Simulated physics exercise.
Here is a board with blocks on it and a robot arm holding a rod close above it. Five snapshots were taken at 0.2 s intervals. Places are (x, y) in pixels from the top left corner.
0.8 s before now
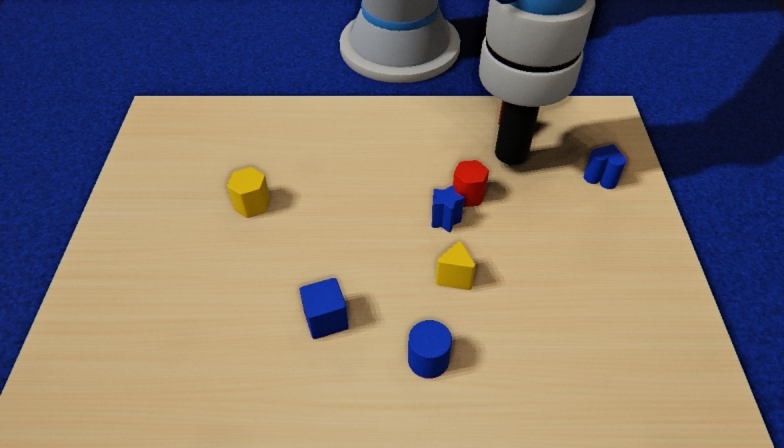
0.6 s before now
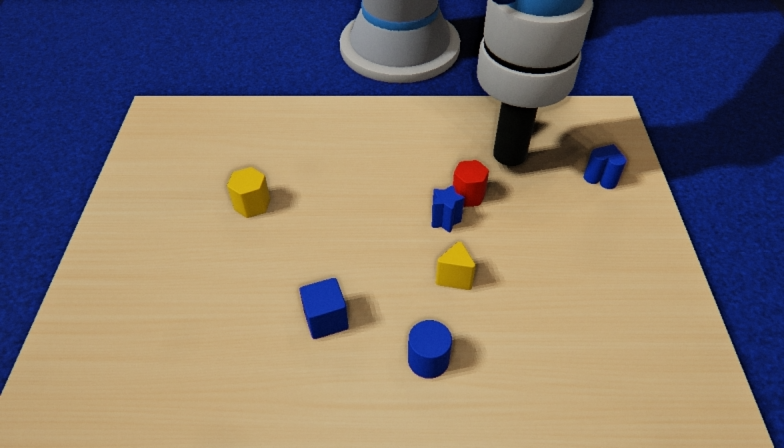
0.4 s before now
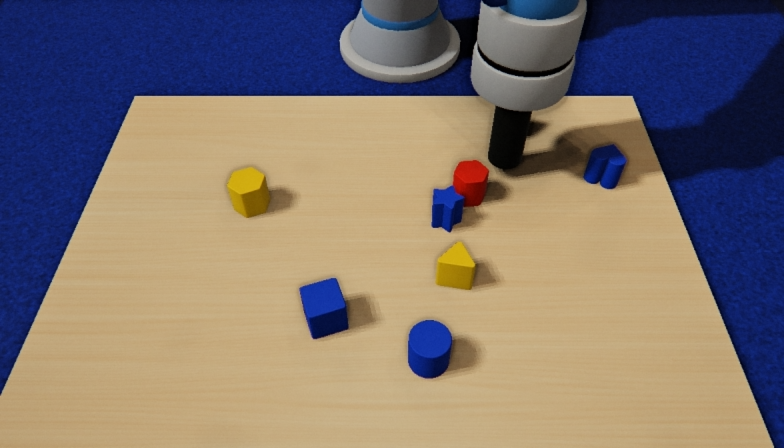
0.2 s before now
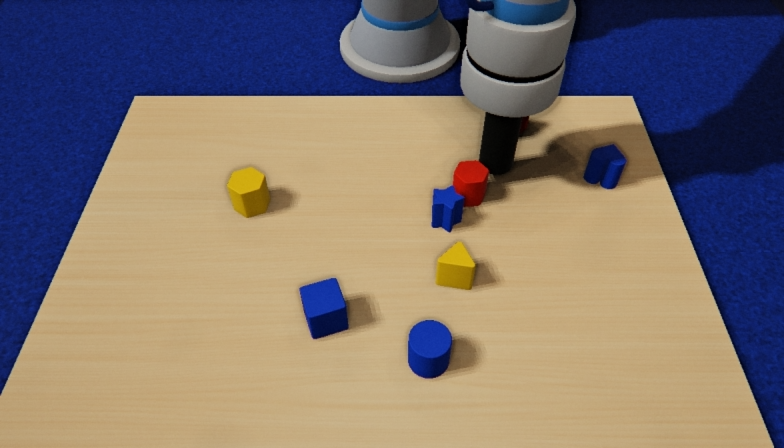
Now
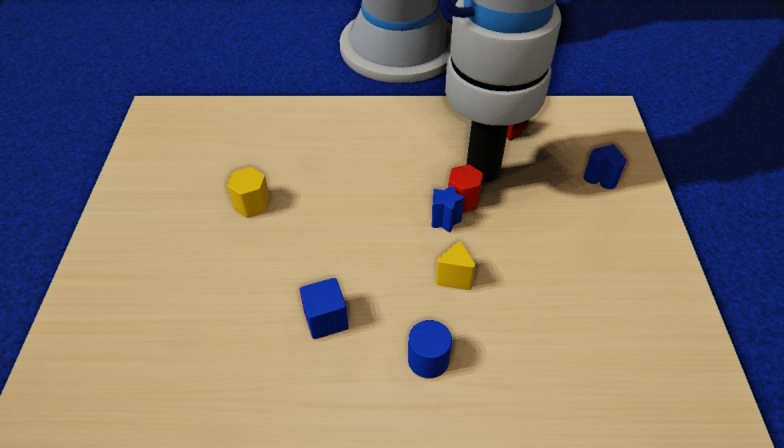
Robot arm with a black rod edging left and slightly nearer across a wooden board, slightly nudging a red hexagonal block left.
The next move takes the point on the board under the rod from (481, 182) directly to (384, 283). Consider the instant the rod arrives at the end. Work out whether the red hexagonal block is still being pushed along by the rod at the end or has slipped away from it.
My prediction: In front.
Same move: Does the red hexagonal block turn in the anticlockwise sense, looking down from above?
My answer is yes.
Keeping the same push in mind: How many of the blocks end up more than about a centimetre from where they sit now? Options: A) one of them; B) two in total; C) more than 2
(B)
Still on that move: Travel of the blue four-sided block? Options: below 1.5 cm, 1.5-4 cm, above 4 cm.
Once the path is done, the blue four-sided block lies within 1.5 cm of its present place.
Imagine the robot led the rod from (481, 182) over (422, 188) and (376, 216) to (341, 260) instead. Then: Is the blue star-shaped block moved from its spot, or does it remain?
That block will leave its spot.
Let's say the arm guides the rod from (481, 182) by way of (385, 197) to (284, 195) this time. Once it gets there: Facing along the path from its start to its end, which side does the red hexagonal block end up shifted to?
Left-hand side.
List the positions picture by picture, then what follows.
In the first picture, rod tip (512, 154); block tops, blue four-sided block (322, 297); blue star-shaped block (447, 196); yellow three-sided block (458, 256); red hexagonal block (472, 171).
In the second picture, rod (510, 155); blocks unchanged.
In the third picture, rod (505, 158); blocks unchanged.
In the fourth picture, rod (496, 163); blocks unchanged.
In the fifth picture, rod (483, 171); blue four-sided block (322, 297); blue star-shaped block (447, 196); yellow three-sided block (458, 256); red hexagonal block (466, 176).
On the path given first. One third of the way, rod (454, 203); blue star-shaped block (420, 230), turned 25° anticlockwise; red hexagonal block (433, 209).
Two thirds of the way, rod (420, 238); blue star-shaped block (391, 273), turned 40° anticlockwise; red hexagonal block (399, 248).
At the end, rod (383, 273); blue four-sided block in place; blue star-shaped block (369, 316), turned 75° anticlockwise; yellow three-sided block in place; red hexagonal block (362, 288), turned 20° anticlockwise.
